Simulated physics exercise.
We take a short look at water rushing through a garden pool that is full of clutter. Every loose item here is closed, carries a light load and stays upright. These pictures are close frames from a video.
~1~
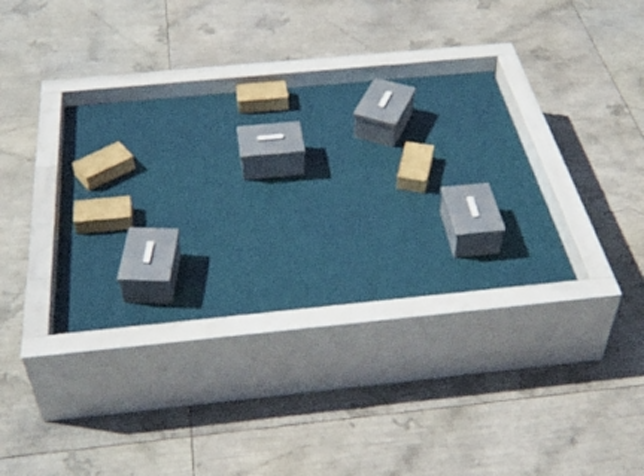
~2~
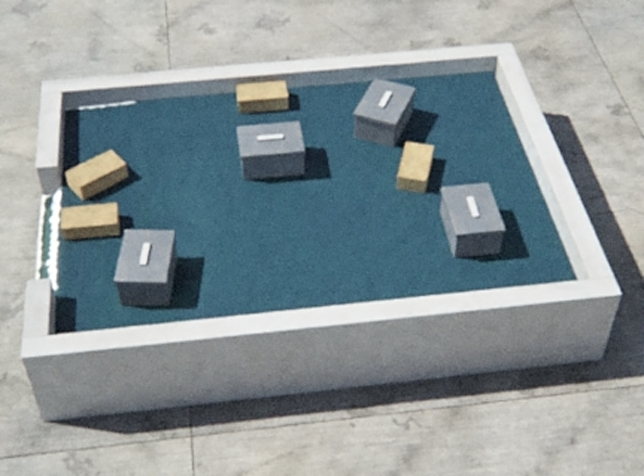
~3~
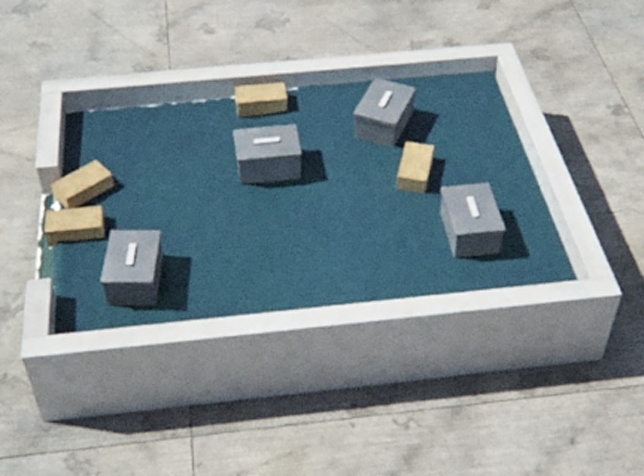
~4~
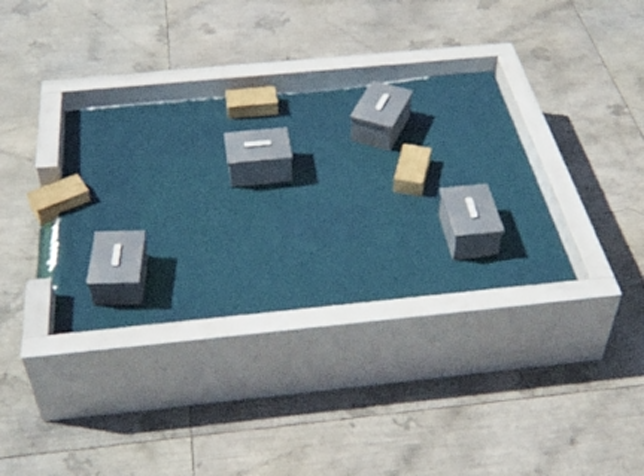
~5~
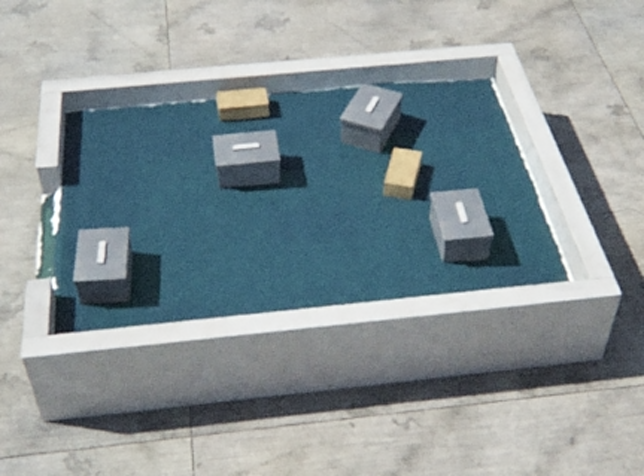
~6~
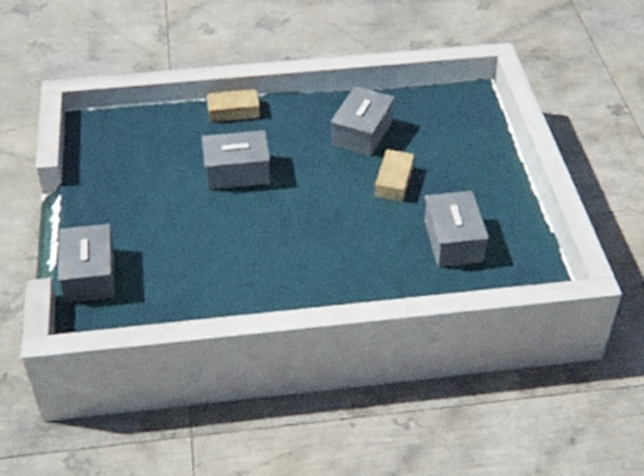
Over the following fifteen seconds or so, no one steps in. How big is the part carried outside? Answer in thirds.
One to two thirds.
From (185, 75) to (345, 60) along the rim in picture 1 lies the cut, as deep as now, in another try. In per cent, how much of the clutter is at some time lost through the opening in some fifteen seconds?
40 %.
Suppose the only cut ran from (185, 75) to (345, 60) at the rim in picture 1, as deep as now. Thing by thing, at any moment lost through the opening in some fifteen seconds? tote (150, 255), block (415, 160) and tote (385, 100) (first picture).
Following that order: Remains behind; remains behind; escaped.
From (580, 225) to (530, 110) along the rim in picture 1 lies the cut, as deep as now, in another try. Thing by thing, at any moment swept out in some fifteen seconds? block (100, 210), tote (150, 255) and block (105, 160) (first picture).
Lab note - object 1: Retained; object 2: Retained; object 3: Retained.
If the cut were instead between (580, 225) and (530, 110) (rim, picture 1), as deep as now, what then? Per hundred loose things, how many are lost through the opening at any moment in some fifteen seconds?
Around 40 per cent.
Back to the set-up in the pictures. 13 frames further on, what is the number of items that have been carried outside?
3 in all.
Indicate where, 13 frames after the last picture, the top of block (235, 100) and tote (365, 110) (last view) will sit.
Close to (186, 123) and (339, 121).
A moment on, 3 of 8 are out; 5 afloat.
Next, 3 of 8 are out; 5 afloat.
Later, 3 of 8 are out; 5 afloat.
In the end, 3 of 8 are out; 5 afloat.
